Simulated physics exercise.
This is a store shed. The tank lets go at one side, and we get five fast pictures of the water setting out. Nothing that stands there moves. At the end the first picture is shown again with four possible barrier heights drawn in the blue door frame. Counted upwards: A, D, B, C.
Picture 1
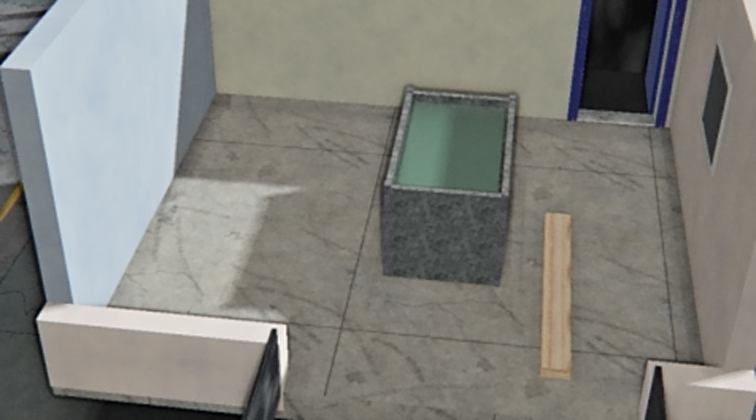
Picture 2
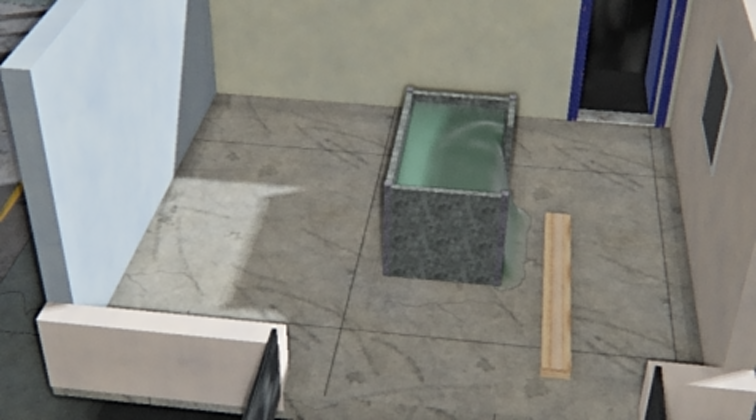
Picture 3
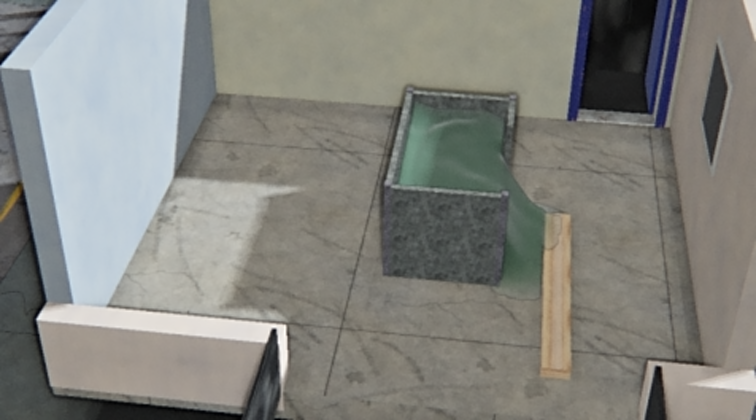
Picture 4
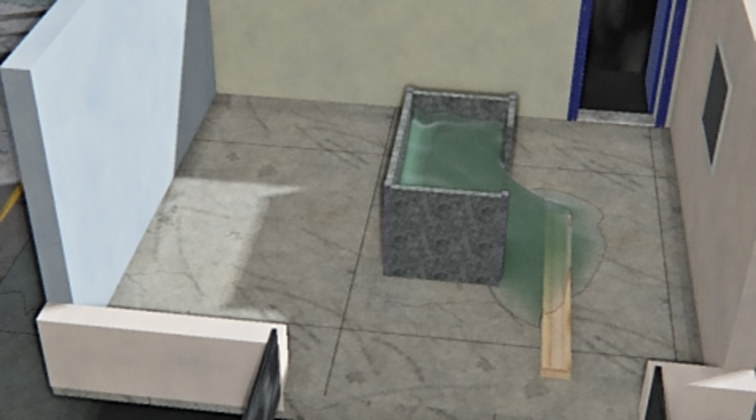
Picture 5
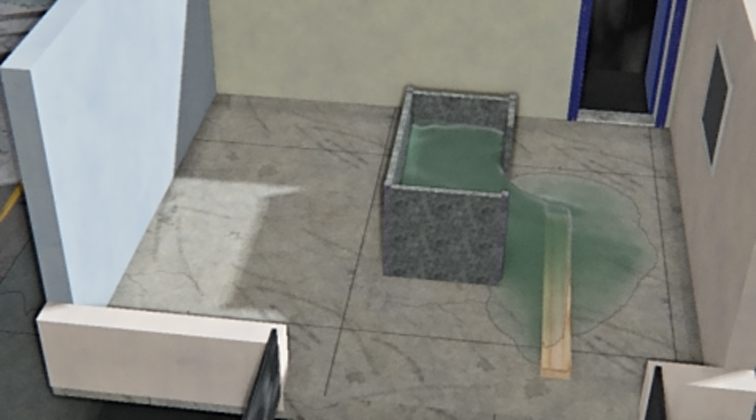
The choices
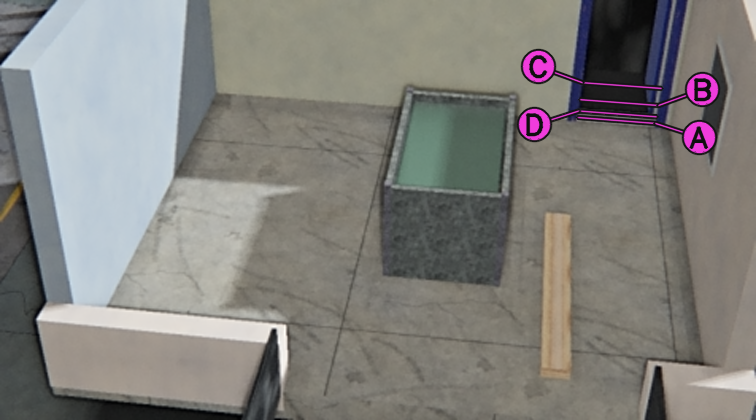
To begin with, greenish water rests in a stone tank on the paved floor, with a wooden plank lying to its right. Water then pours out through the tank's right side, reaches the plank and washes over it, spreading across the floor while the level inside drops.
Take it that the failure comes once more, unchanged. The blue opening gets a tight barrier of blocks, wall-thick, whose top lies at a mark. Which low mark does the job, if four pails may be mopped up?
The answer is mark B.
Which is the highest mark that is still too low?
It is D.
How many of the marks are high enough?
Two.
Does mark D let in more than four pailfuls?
Yes.
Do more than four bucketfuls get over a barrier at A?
Yes, it does.
In magenta, A at (616, 120); B at (619, 102); C at (621, 85); D at (617, 113); from the bottom up A, D, B, C.
If A is chosen, dozens of bucketfuls pour in.
If B is chosen, a splash gets over, under a bucket.
If C is chosen, nothing gets over.
If D is chosen, about 10 bucketfuls get in.
